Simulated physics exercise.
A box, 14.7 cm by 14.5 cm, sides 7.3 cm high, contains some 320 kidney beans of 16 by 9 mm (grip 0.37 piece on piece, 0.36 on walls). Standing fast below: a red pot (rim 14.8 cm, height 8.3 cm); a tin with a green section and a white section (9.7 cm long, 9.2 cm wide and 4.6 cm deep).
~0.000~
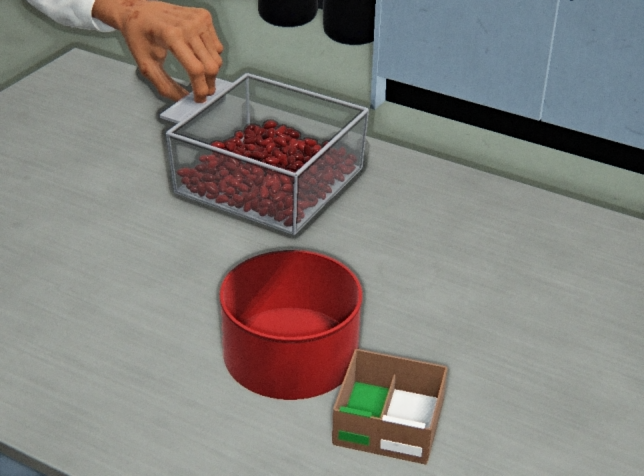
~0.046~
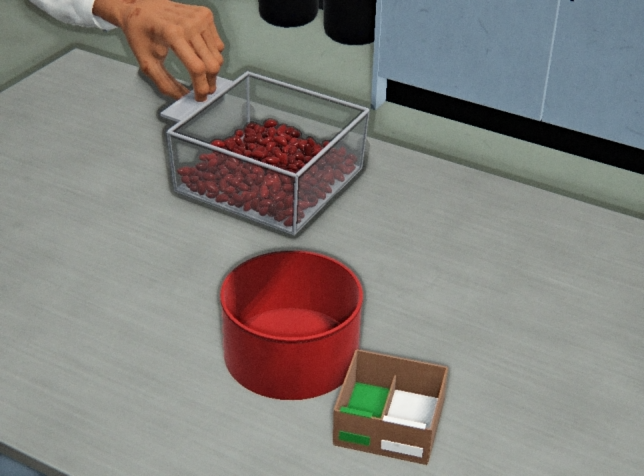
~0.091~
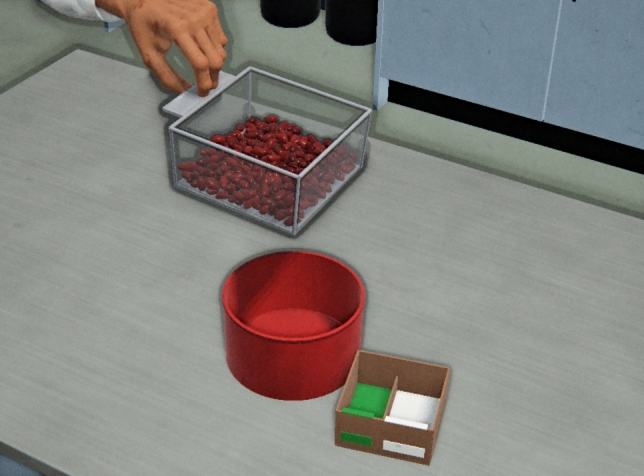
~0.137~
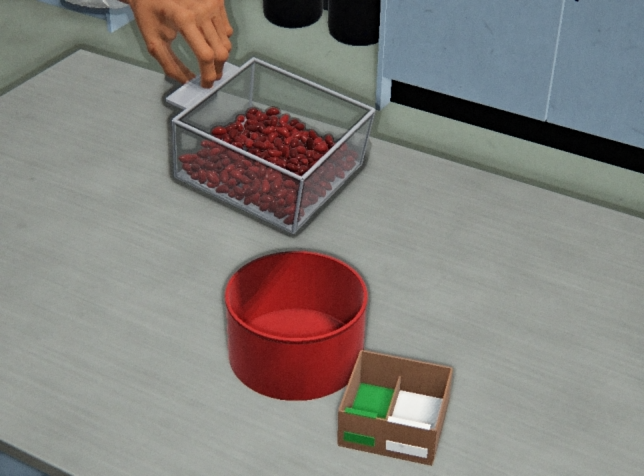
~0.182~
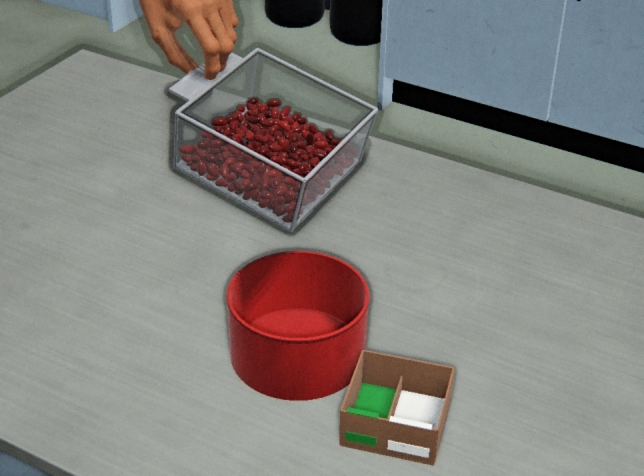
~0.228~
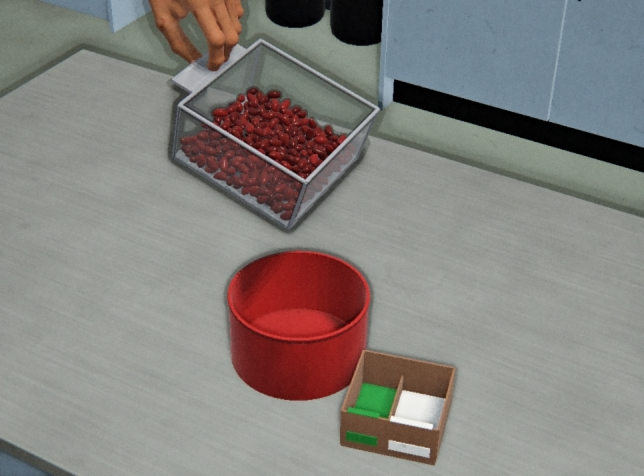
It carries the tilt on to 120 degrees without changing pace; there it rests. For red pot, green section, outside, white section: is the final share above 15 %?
In the red pot: Yes; in the green section: No; outside everything: Yes; in the white section: No.
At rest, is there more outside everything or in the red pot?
The larger share is outside everything.
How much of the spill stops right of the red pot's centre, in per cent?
Roughly 100 per cent.
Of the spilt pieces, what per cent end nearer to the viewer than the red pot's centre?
Some 10 per cent.
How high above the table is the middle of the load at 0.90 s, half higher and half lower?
Some 26 cm.
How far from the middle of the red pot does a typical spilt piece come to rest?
Roughly 16 cm.
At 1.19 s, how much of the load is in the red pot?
About 10 per cent by then.
After 0.60 s, tilt 55 degrees; box 100 %; middle of all pieces near (278, 115).
After 0.90 s, tilt 85 degrees; box 100 %; middle of all pieces near (300, 117).
After 1.19 s, tilt 114 degrees; box 55 %, red pot 10 %, in the air 35 %; middle of all pieces near (340, 195).
Then, at 1.46 s, tilt 120 degrees; red pot 30 %, white section 5 %, green section 10 %, outside 40 %, in the air 20 %; middle of all pieces near (375, 336).
By 2.8 s all is still; box 0 %, red pot 40 %, white section 5 %, green section 10 %, outside 50 %.
